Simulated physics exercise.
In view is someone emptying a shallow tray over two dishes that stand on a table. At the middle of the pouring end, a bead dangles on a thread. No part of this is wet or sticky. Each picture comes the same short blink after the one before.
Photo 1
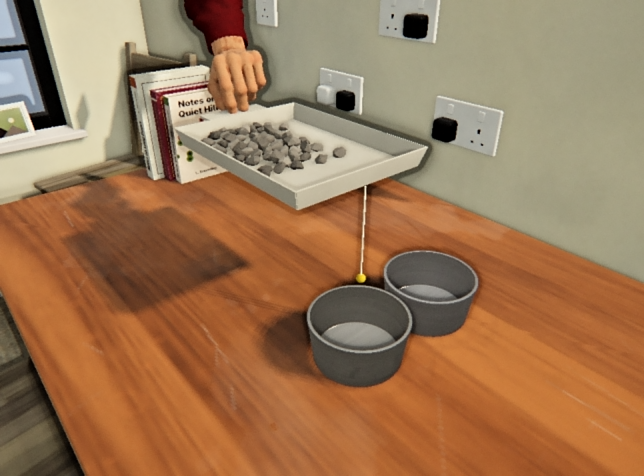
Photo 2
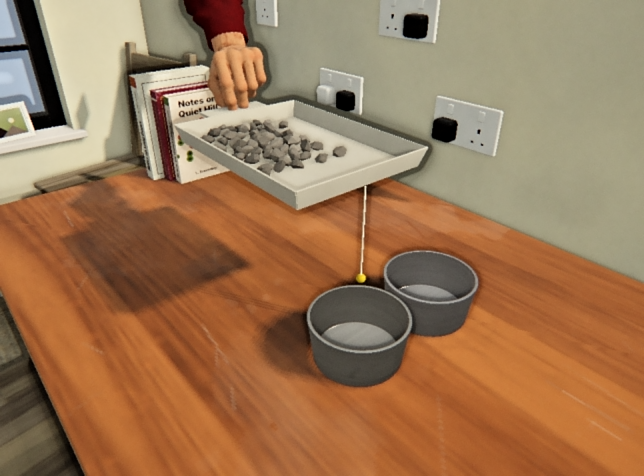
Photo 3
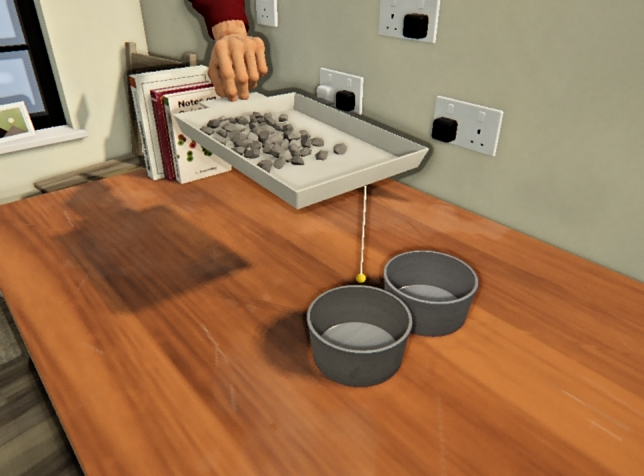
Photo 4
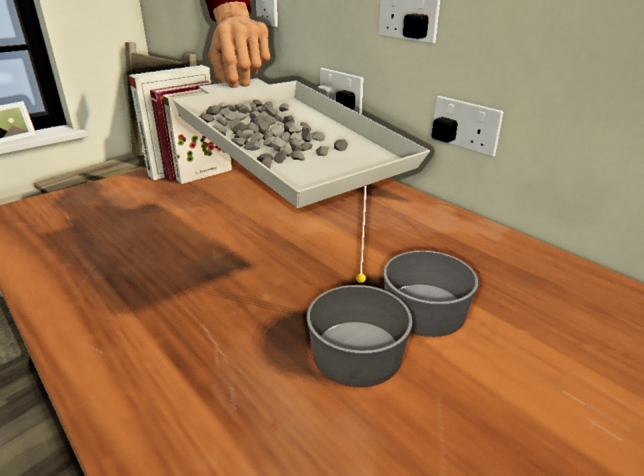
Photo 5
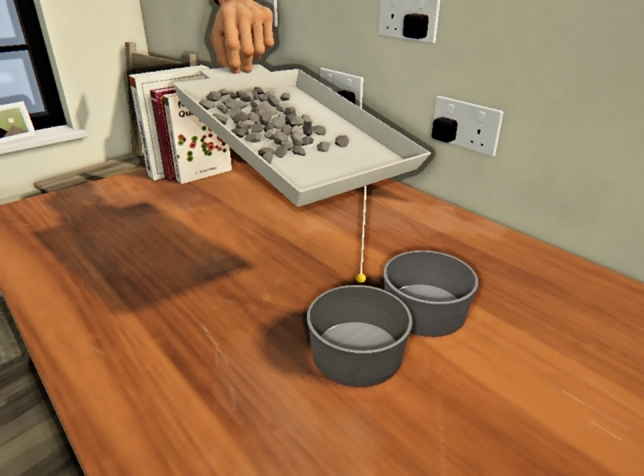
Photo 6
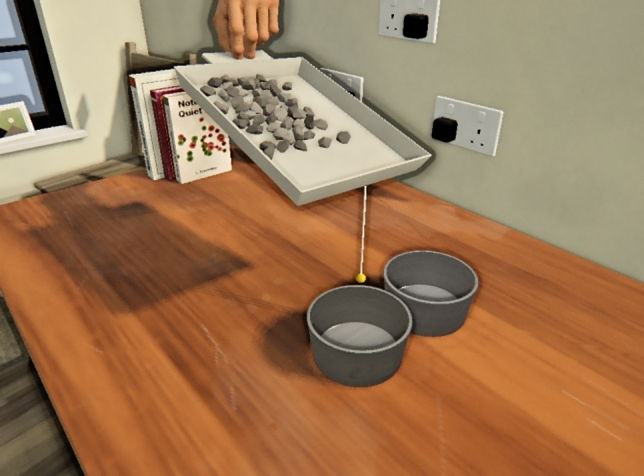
On a wooden table with two grey bowls, a hand raised the back of a shallow tray of small grey stones, steepening it gradually while its front edge dipped slightly toward the right corner.
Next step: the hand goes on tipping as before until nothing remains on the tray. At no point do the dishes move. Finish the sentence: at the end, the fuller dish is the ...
At the end, the fuller dish is the right-hand one.
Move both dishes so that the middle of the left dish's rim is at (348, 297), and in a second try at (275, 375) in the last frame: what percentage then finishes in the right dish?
Around 20 % followed by around 30 %.
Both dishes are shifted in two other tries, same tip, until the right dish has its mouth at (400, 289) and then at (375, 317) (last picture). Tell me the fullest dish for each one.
At the first spot the right-side one comes out ahead, at the second spot the right-side one.
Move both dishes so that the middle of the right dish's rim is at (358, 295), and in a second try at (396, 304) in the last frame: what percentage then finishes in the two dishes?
First 20 %, then 60 %.
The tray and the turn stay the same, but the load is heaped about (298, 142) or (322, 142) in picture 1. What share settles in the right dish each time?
In order, 50 per cent then 70 per cent.
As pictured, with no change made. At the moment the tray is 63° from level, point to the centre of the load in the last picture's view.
Around (382, 163).
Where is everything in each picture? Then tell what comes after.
In the first picture, corners of the pouring end at (297, 188) and (419, 147), level; middle of the load at (260, 143), bits of gravel; left dish at (395, 359); right dish at (465, 311); bead on its thread at (361, 278).
In the second picture, corners of the pouring end at (297, 188) and (420, 147), level; middle of the load at (260, 141).
In the third picture, corners of the pouring end at (298, 187) and (420, 148), tipped barely, lowest at the right corner; middle of the load at (260, 135).
In the fourth picture, corners of the pouring end at (300, 187) and (422, 150), tipped a little, lowest at the right corner; middle of the load at (261, 125).
In the fifth picture, corners of the pouring end at (301, 186) and (423, 151), tipped a little, lowest at the right corner; middle of the load at (262, 115).
In the sixth picture, corners of the pouring end at (303, 186) and (423, 153), tipped clearly, lowest at the right corner; middle of the load at (264, 106); left dish at (395, 359); right dish at (465, 311).
Soon after the last picture, tray tipped steeply; nearly all on the tray; a small part in the air.
A little later, tray tipped past a quarter turn; about a third on the tray; a small part in the left dish; about a quarter in the right dish; a small part outside both; about a quarter in the air.
Later still, tray tipped past a quarter turn; about a third in the left dish; about half in the right dish; a small part outside both.
At rest, tray tipped past a quarter turn; about a third in the left dish; about half in the right dish; a small part outside both.
